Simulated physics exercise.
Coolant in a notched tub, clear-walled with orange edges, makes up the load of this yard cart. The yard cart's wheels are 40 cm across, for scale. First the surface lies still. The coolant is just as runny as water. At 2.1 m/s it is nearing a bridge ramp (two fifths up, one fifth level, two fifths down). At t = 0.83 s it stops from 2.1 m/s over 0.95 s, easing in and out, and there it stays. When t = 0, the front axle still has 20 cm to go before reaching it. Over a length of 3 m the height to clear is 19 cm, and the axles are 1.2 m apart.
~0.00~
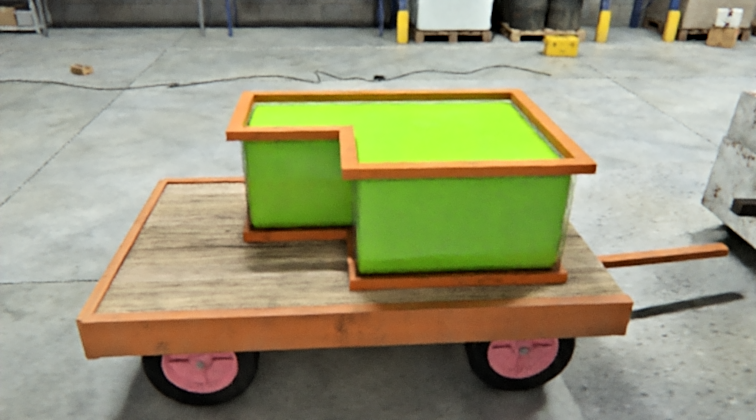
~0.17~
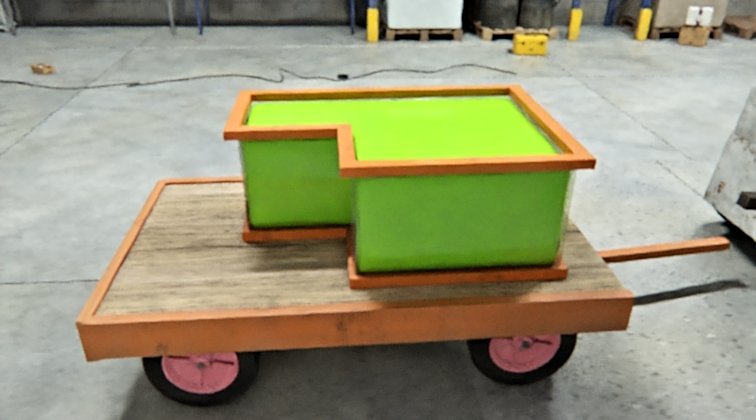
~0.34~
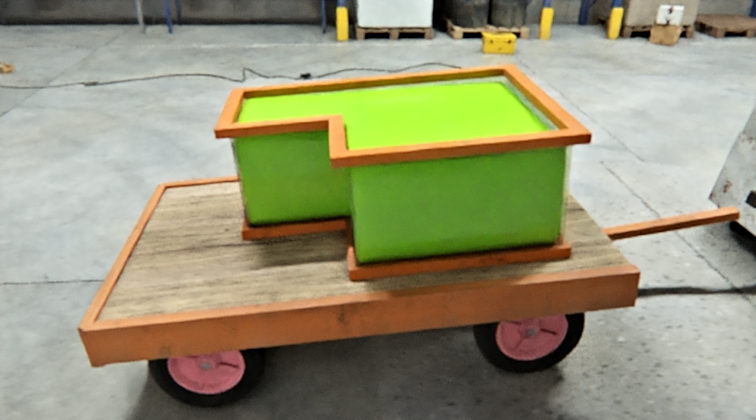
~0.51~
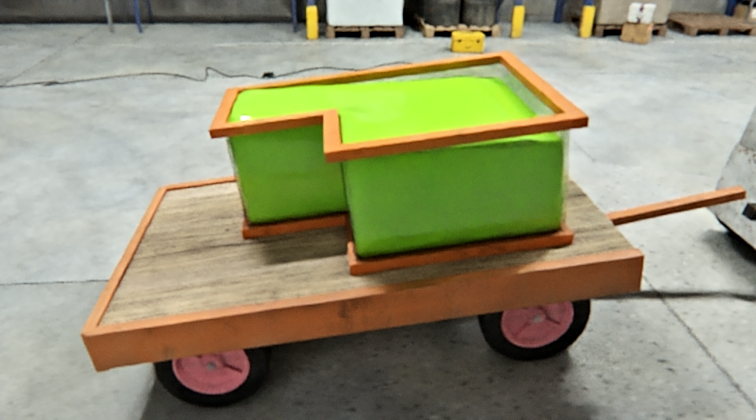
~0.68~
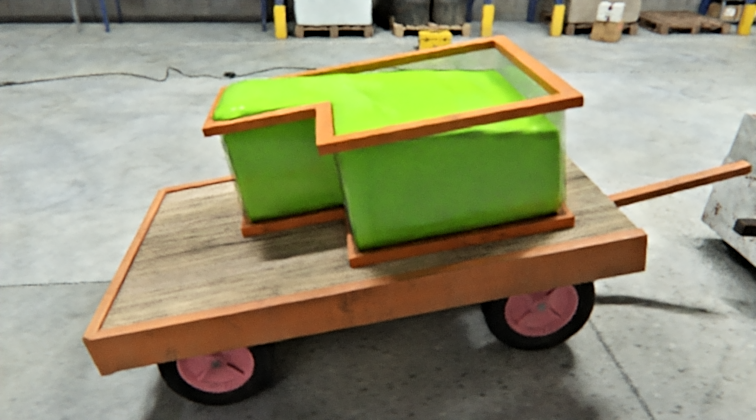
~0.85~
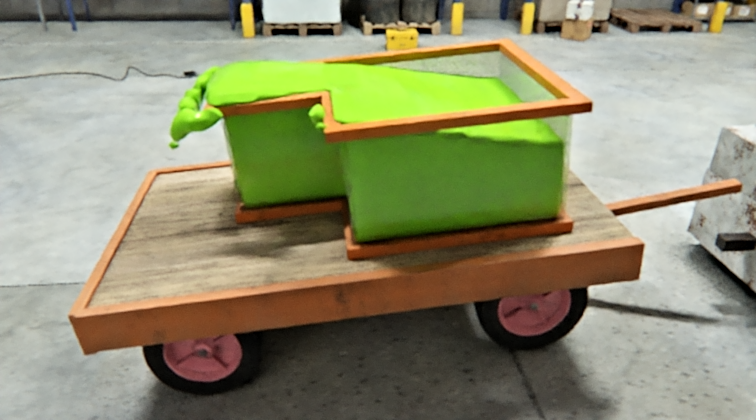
A wooden cart with orange edging and pink-hubbed wheels stands on a grey concrete warehouse floor, seen from the side and slightly above. On its deck sits a notched, clear-walled tub with orange edges, full of bright green liquid, with yellow posts and pallets behind. The cart tilts front end up, then eases back slightly, while the liquid heaps leftward and surges over the left rim.
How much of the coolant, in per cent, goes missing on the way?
Some 28 per cent goes overboard.
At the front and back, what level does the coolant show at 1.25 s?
The surface sits near 48 cm in front and near 26 cm at the rear.
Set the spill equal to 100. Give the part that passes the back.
Share: Near 10%.
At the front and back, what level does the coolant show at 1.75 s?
Height at the front is 50 cm; height at the back is 4 cm.
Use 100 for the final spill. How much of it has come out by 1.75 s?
Close to 60 in a hundred.
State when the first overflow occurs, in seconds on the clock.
Roughly 0.9 seconds.
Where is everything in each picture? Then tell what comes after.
The coolant reaches (544, 161) at the front end; it reaches (265, 130) at the back end; no slope yet; the front is on the right, levels are read along the near wall; a wheel hub at (198, 371), in the first picture.
The coolant reaches (543, 157) at the front end; it reaches (263, 129) at the back end; no slope yet, in the second picture.
The coolant reaches (538, 138) at the front end; it reaches (255, 122) at the back end; hardly any slope; the tank is 5° nose up, in the third picture.
The coolant reaches (534, 130) at the front end; it reaches (248, 112) at the back end; it is heaped 5° towards the back; the tank is 7° nose up, in the fourth picture.
The coolant reaches (530, 122) at the front end; it reaches (239, 103) at the back end; it is heaped 8° towards the back and 3° towards the near side; the tank is 10° nose up, in the fifth picture.
The coolant reaches (536, 129) at the front end; it reaches (242, 85) at the back end; it is heaped 10° towards the back; a wheel hub at (201, 359); the tank is 6° nose up, in the sixth picture.
Then, 1.25 s in, it stands 27 cm high behind and 49 cm in front; 2 per cent has gone over the back.
Then, 1.75 s in, it stands 5 cm high behind and 50 cm in front; 16 per cent has gone over the front.
Then, 2.35 s in, it stands 42 cm high behind and 25 cm in front; 27 per cent has gone over the front.
Then, 4.76 s in, 28 per cent has gone over the front, 73 of 260 litres.
